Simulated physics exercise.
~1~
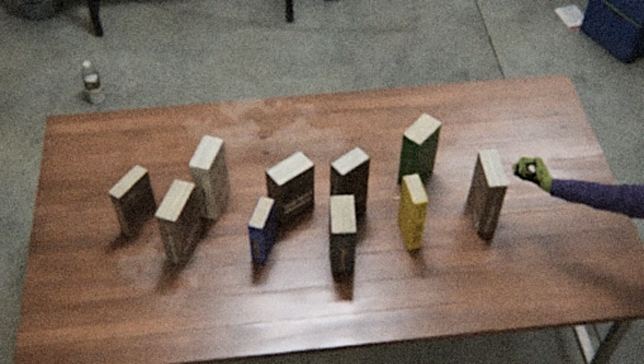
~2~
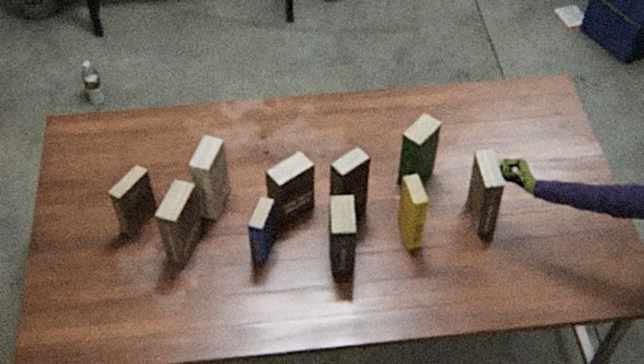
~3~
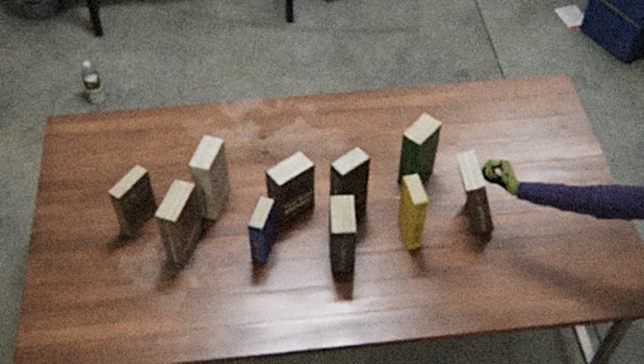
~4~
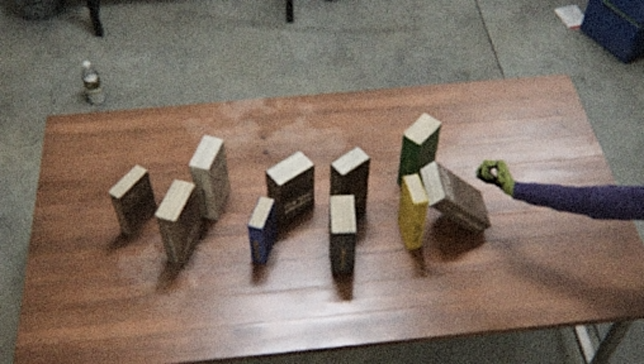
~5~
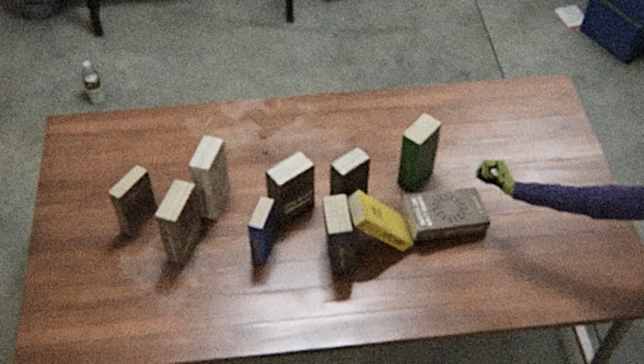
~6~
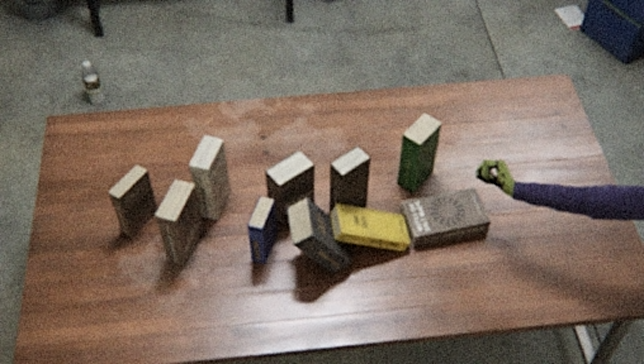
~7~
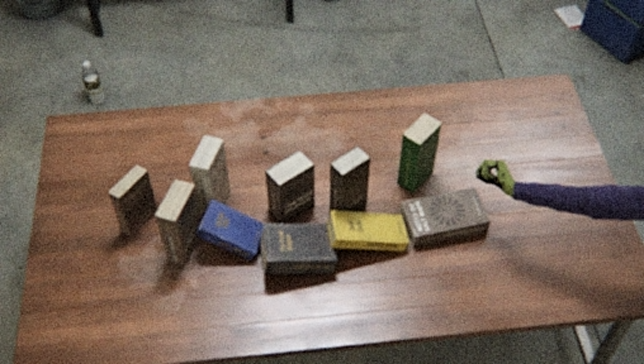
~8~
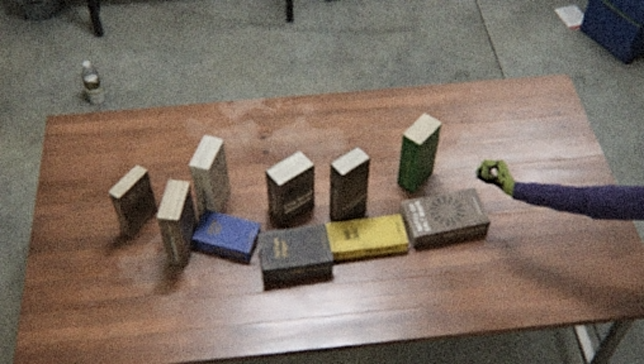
The clip shows a gloved hand pushing the rightmost of several upright books on a wooden table, toppling it leftward into a yellow book, which knocks over a dark book and then a blue one. Those four end up lying flat while the green book and five others remain standing.
